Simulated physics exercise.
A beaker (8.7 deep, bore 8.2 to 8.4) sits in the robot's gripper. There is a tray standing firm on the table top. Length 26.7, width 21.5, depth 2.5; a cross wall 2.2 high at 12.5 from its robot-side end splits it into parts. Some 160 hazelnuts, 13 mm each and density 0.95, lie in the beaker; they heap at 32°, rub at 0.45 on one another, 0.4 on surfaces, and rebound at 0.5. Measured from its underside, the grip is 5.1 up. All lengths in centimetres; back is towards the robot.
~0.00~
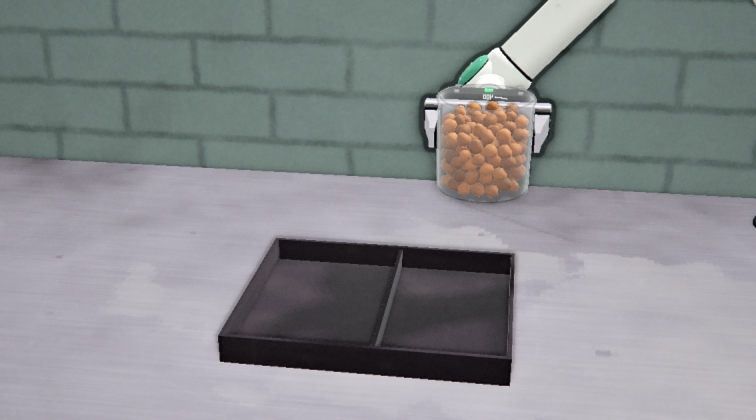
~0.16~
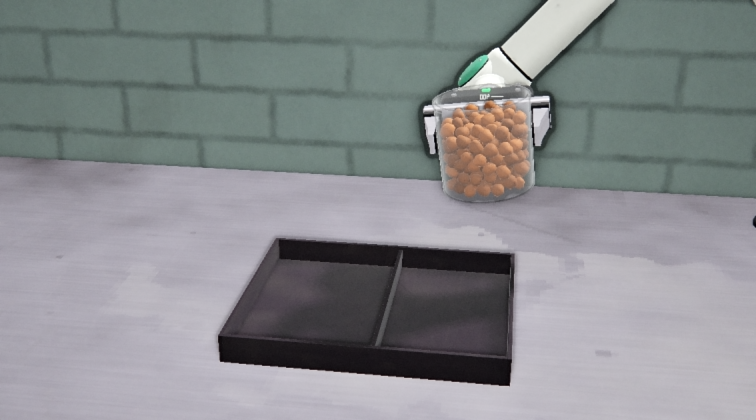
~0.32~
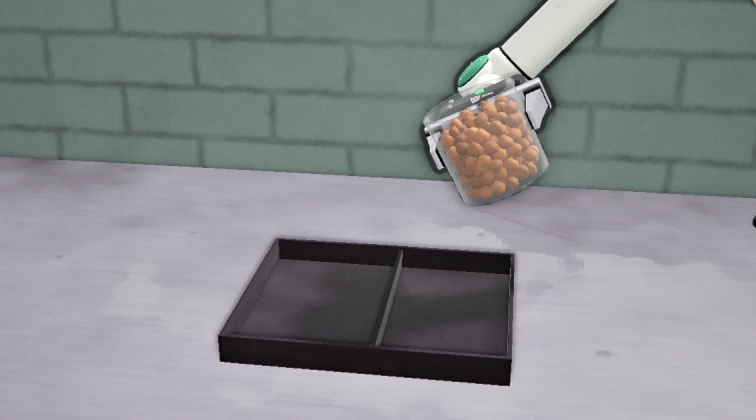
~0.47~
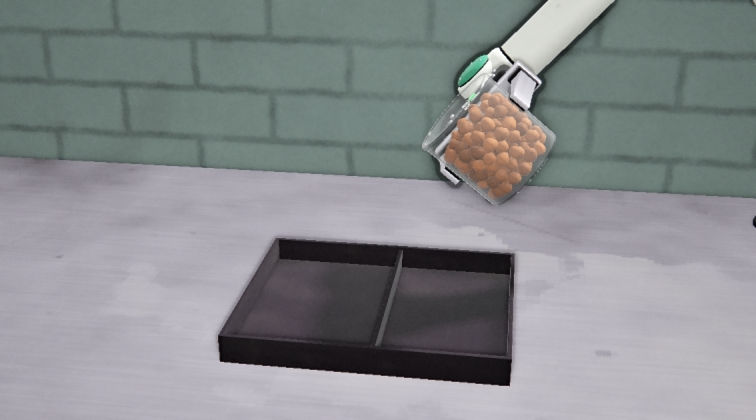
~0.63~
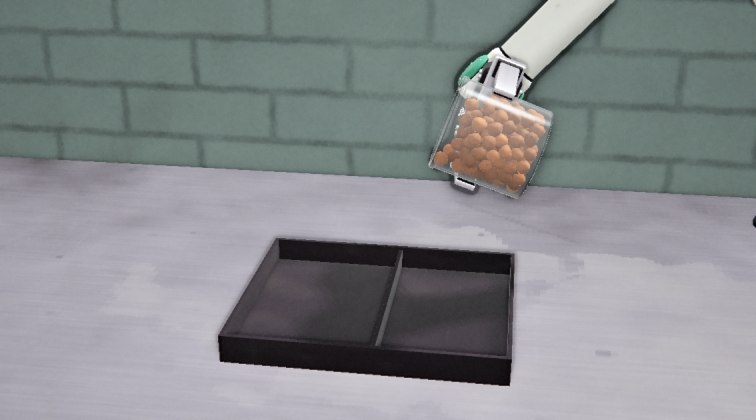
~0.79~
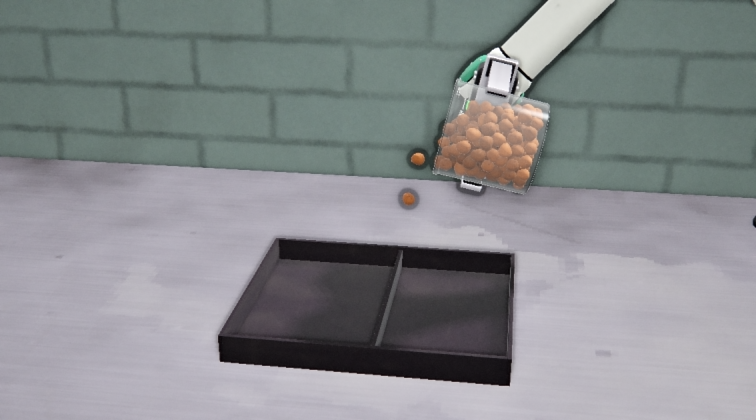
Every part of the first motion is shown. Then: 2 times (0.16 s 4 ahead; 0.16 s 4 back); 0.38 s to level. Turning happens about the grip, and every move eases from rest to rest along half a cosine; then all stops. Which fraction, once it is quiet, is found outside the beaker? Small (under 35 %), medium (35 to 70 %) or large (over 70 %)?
Medium.
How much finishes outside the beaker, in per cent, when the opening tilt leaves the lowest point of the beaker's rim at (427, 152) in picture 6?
My estimate is some 20 per cent.
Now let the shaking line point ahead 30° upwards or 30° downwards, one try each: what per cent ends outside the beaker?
First try some 50 %, second try some 35 %.
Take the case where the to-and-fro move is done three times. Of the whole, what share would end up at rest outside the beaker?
I'd expect something close to 55 per cent.
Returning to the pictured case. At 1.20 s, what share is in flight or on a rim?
I'd put it near 1 per cent.
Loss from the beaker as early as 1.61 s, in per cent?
My estimate is roughly 50 % gone.
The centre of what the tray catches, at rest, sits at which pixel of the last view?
It sits close to (330, 306).
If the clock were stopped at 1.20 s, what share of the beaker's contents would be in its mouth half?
Estimate: Around 45 %.
After 1.20 s, tilted 78° forward, highest piece 21 above the table; 117 in the beaker, 33 in the far-side part, 13 in the robot-side part, 1 in flight or on a rim.
After 1.61 s, tilted 44° forward, highest piece 21 above the table; 85 in the beaker, 52 in the far-side part, 25 in the robot-side part, 2 in flight or on a rim.
After 2.01 s, level, highest piece 21 above the table; 85 in the beaker, 54 in the far-side part, 25 in the robot-side part.
After 3.06 s, level, highest piece 21 above the table; 85 in the beaker, 54 in the far-side part, 25 in the robot-side part.
In the end, 85 in the beaker, 54 in the far-side part, 25 in the robot-side part. That is 48 % outside the beaker.
